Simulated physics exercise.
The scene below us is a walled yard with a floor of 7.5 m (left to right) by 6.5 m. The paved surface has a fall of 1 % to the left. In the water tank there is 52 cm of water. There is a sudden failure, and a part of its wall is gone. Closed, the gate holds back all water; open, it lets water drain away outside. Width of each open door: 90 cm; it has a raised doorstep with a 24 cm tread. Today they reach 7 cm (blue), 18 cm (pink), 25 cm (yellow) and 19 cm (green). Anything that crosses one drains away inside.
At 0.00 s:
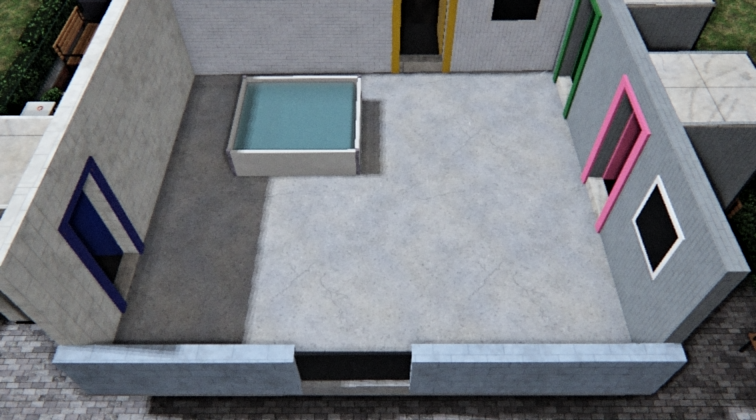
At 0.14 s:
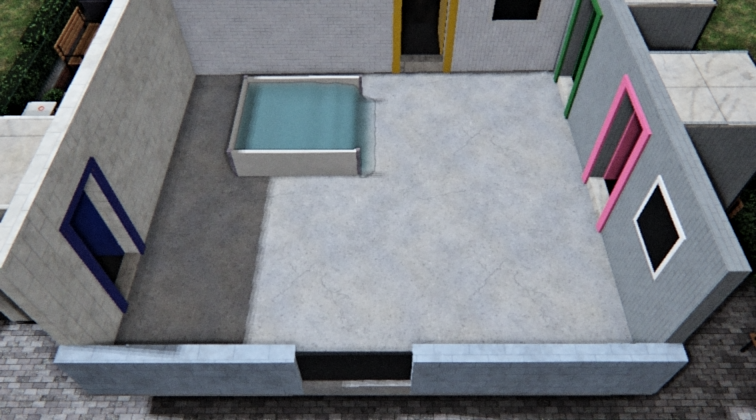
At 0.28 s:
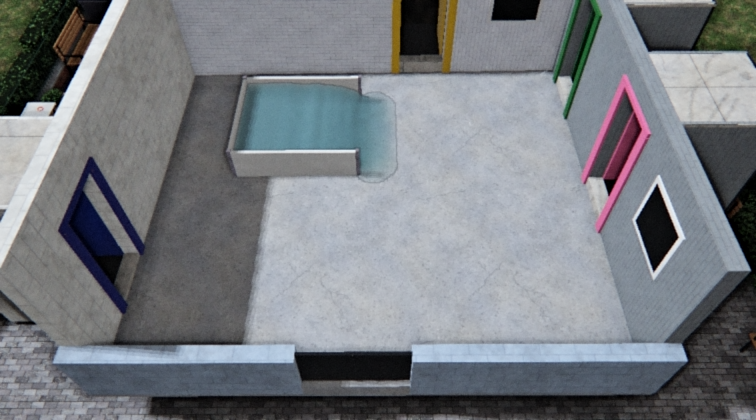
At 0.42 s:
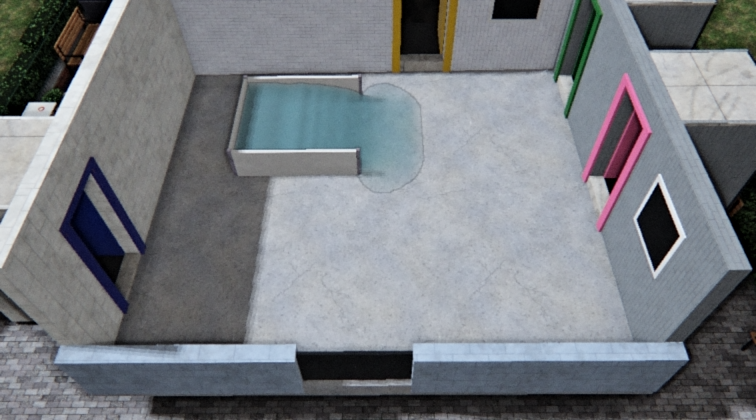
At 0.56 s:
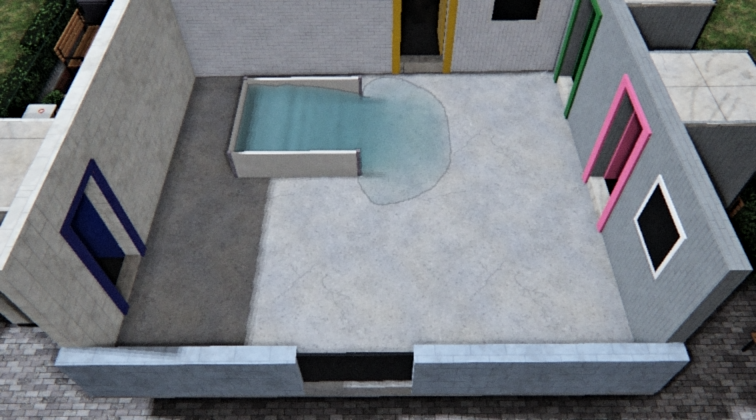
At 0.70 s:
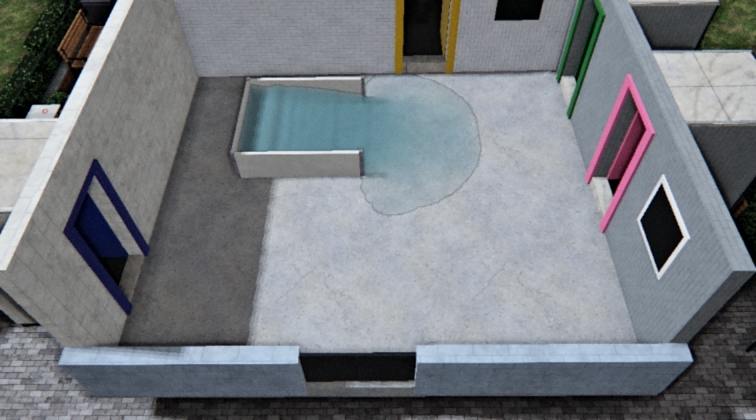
In a walled yard with blue, yellow, green and pink door surrounds, a raised tank of still water stands near the back left. Its right wall disappears, and water pours through the opening onto the pale floor, spreading rightward and toward the front in a widening, rounded sheet.
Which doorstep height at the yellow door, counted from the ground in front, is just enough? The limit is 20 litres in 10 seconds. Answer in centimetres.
A height of roughly 7.5 cm is just enough.
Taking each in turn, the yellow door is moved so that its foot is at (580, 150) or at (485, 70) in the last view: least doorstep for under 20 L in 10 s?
16 and 11.0 cm.
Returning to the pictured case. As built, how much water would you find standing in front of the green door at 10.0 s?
Roughly 1.5 cm deep.
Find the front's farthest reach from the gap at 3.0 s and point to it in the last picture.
Pixel close to (627, 332).
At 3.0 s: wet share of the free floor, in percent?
I'd estimate about 40 percent.
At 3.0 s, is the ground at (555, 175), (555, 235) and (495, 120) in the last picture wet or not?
In the order asked: Soaked, soaked, soaked.
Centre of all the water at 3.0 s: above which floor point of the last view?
The water is centred near (442, 137).
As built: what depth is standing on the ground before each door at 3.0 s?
Lab note, cm: Blue 0; pink 16; yellow 10; green 27.
After 1.4 s water covers 30 % of the floor, deepest (22 cm) near (369, 155); 8 cm at the yellow door, 0 litres in over its 25 cm doorstep.
After 3.0 s water covers 40 % of the floor, deepest (28 cm) near (527, 82); 10 cm at the yellow door, 0 litres in over its 25 cm doorstep.
After 10.0 s water covers 90 % of the floor, deepest (16 cm) near (124, 372); 4 cm at the yellow door, 0 litres in over its 25 cm doorstep.
At the yellow door as built, the water arrived by 0.9 s and peaked near 12 cm at 2.2 s.
With a doorstep of 6.5 cm, 33 litres would have come in within the 10 s; with 8.5 cm, 12 litres. So under 20 litres takes about 7.5 cm.
